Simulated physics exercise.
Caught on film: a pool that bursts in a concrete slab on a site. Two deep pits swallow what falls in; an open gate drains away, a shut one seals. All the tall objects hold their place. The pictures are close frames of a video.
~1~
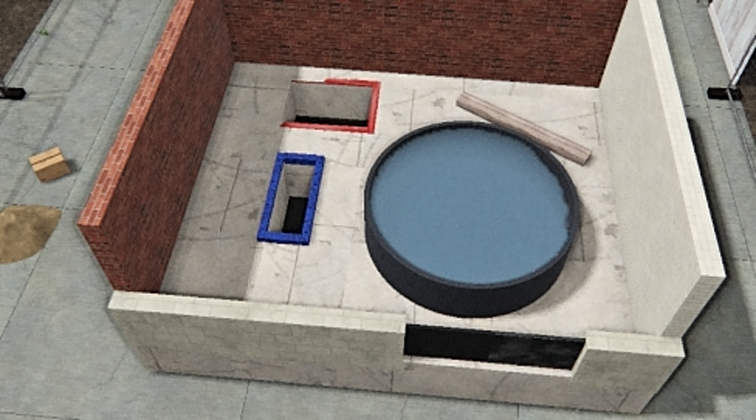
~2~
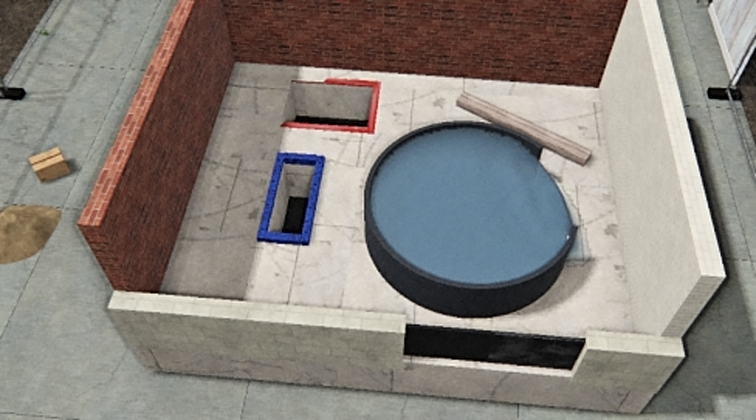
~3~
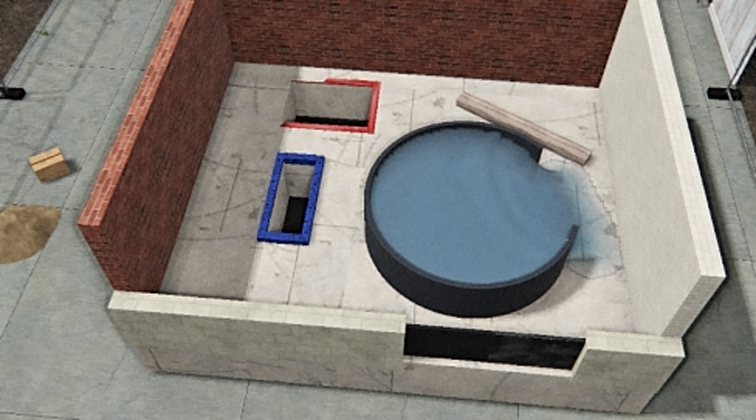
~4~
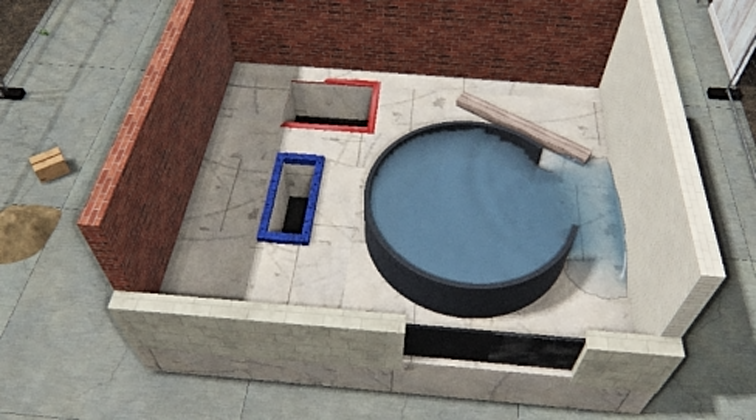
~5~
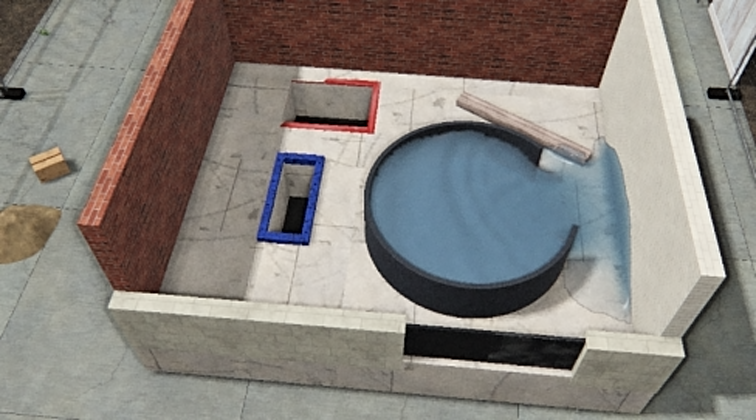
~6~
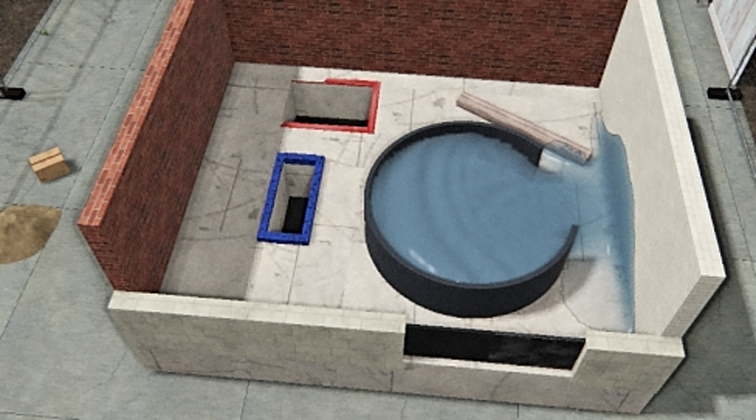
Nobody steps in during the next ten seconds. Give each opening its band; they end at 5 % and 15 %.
In the end: The gate takes under 5 %; the red pit takes over 15 %; the blue pit takes under 5 %.
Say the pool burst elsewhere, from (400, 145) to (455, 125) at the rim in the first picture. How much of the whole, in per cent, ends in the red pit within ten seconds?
In per cent: Red 50.
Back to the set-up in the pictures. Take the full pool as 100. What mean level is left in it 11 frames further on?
Close to 56 %.
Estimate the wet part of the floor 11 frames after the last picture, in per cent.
Near 40 in a hundred.
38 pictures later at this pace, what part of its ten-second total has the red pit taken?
Near 45 in a hundred.
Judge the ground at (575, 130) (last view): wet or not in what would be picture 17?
At that place: Wet.
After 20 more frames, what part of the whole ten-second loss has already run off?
I make it 15 per cent.
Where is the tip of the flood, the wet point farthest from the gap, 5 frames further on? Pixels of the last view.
Near (592, 89).
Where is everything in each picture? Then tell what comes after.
In the first picture, the round pool at (471, 200) is whole and still.
In the second picture, water pours out at (562, 206) and has run to a hidden place.
In the third picture, the front is at (608, 267), out from the gap at (561, 208).
In the fourth picture, water pours out at (560, 209) and has run to (606, 161).
In the fifth picture, the front is at (603, 141), out from the gap at (560, 210).
In the sixth picture, the front is at (600, 120), out from the gap at (560, 209).
A moment on, water covers 25 % of the floor; the gate 0 %, the red pit 0 %, the blue pit 0 %.
Next, water covers 40 % of the floor; the gate 0 %, the red pit 0 %, the blue pit 0 %.
Then, water covers 75 % of the floor; the gate 0 %, the red pit 4 %, the blue pit 0 %.
Later, water covers 95 % of the floor; the gate 0 %, the red pit 13 %, the blue pit 0 %.
In the end, water covers 95 % of the floor; the gate 0 %, the red pit 28 %, the blue pit 0 %.
